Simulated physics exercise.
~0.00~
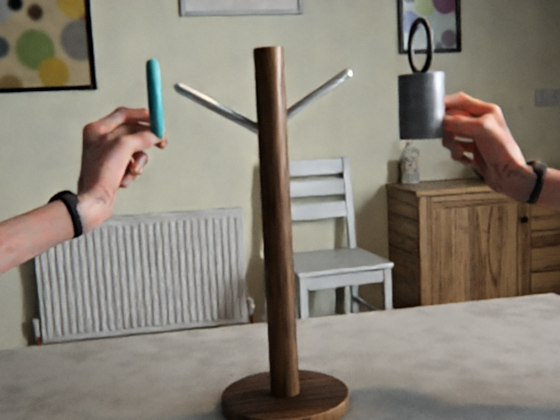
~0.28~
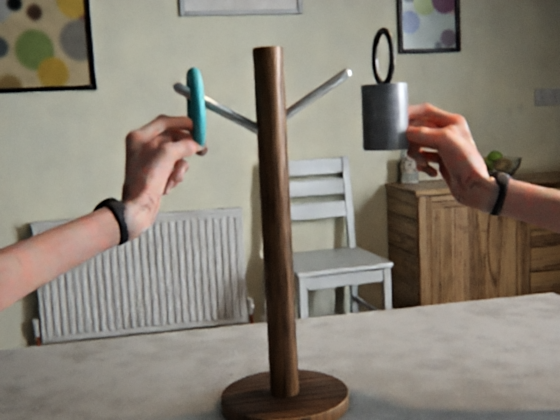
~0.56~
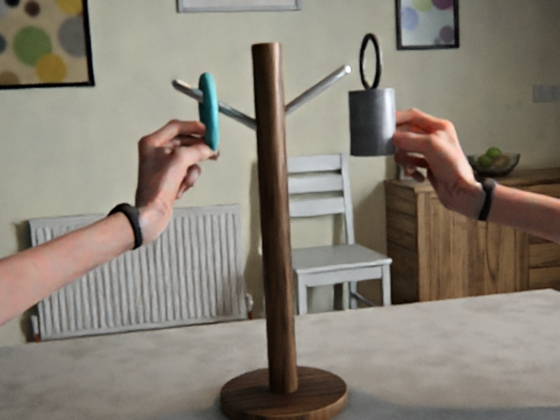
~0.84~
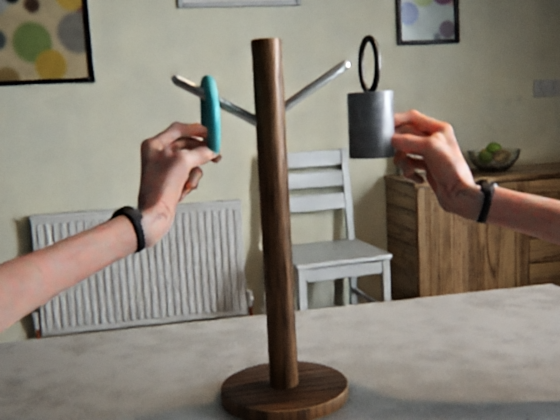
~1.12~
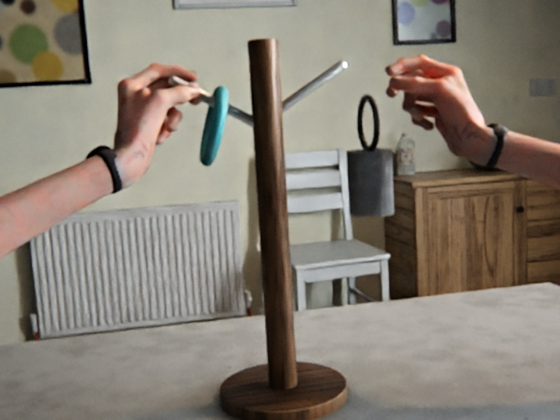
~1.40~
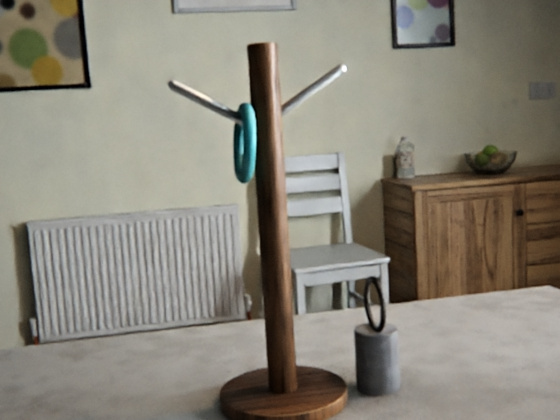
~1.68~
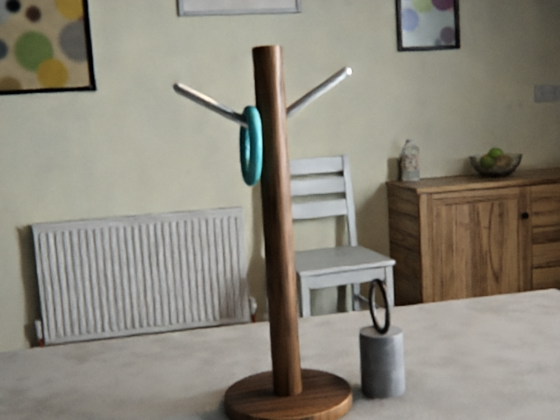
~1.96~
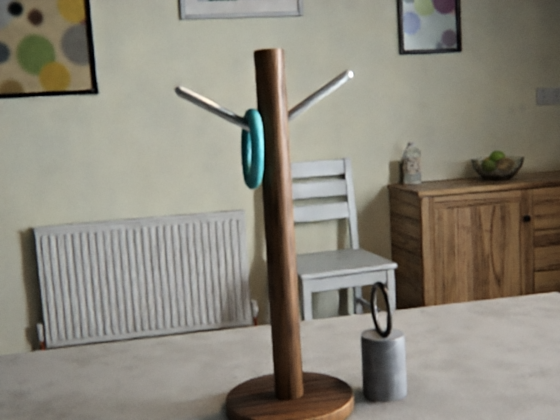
In a dining room, two hands release a turquoise ring onto a stand's left peg and a grey lantern that drops to the table.
